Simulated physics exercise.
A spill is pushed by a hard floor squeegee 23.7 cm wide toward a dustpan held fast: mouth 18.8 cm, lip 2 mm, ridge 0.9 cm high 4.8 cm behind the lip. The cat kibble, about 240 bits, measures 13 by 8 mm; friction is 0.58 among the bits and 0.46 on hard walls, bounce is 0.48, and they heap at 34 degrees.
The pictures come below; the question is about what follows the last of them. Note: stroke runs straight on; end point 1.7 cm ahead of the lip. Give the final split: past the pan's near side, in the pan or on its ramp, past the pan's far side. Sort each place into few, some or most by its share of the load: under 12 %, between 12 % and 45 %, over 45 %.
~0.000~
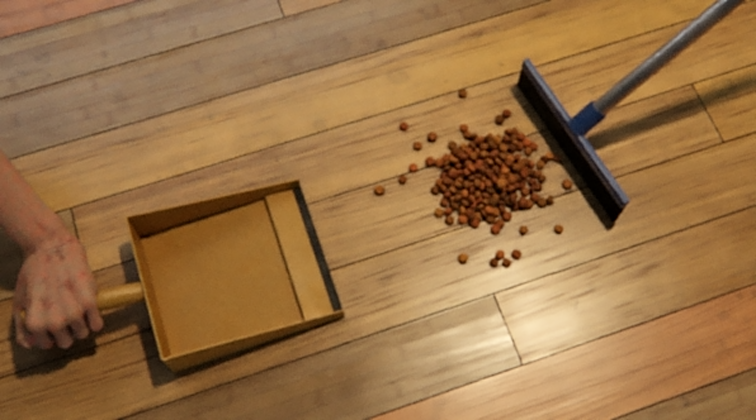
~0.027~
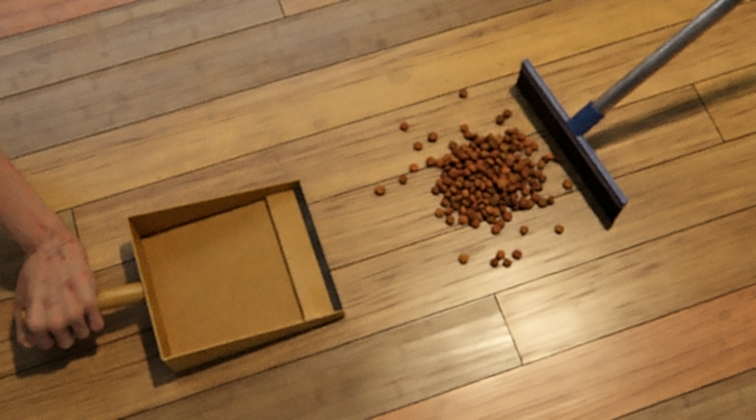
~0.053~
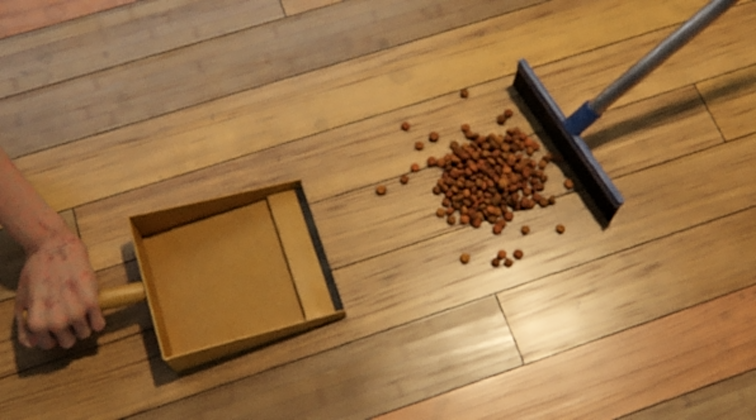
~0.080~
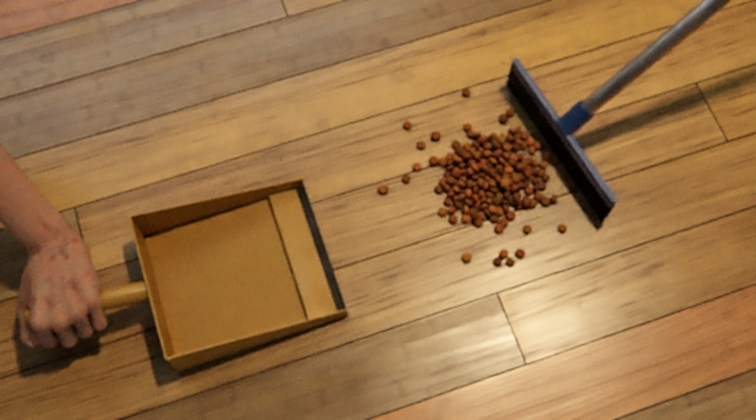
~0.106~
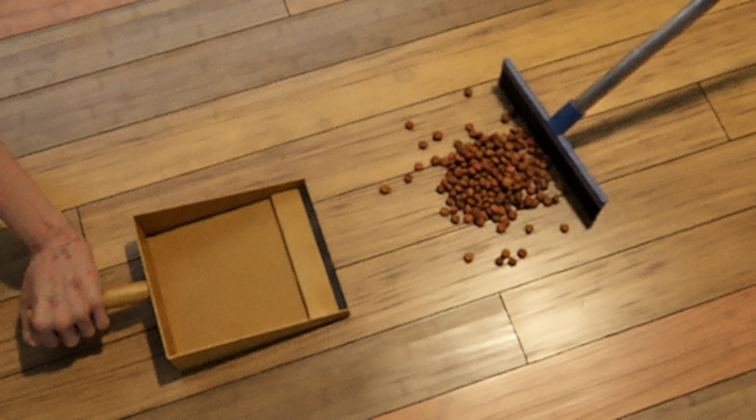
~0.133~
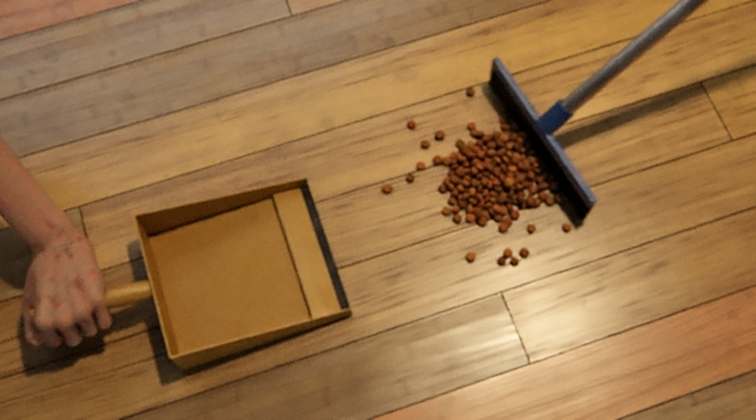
Shares: Near side: Few; pan: Few; far side: Some.
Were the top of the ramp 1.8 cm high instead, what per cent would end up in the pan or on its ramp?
In that case roughly 5 percent.
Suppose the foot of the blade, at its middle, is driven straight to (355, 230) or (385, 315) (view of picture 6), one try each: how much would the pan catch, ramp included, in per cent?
Close to 35 and 25 in a hundred, in that order.
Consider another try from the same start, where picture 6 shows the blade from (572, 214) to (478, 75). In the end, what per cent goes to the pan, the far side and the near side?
That ends as pan 30, far 20, and near 5.
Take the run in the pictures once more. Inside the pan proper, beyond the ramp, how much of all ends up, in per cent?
Estimate: Close to 0 per cent of the total.
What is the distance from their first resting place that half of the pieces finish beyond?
Roughly 22 cm.
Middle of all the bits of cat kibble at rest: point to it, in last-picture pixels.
Somewhere around (337, 209) in the final frame.
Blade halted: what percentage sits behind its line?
Some 25 percent of it.
After 0.36 s, middle of the blade 18 cm from the lip; 0 % over the lip, far side 15 %, near side 0 %.
After 0.52 s, middle of the blade 8 cm from the lip; 0 % over the lip, far side 25 %, near side 0 %.
After 0.80 s, middle of the blade 4 cm from the lip; 5 % over the lip, far side 30 %, near side 0 %.
By 1.2 s all is still; near side 0 %, pan 5 %, far side 30 %, in front of the lip or behind the blade 65 %.
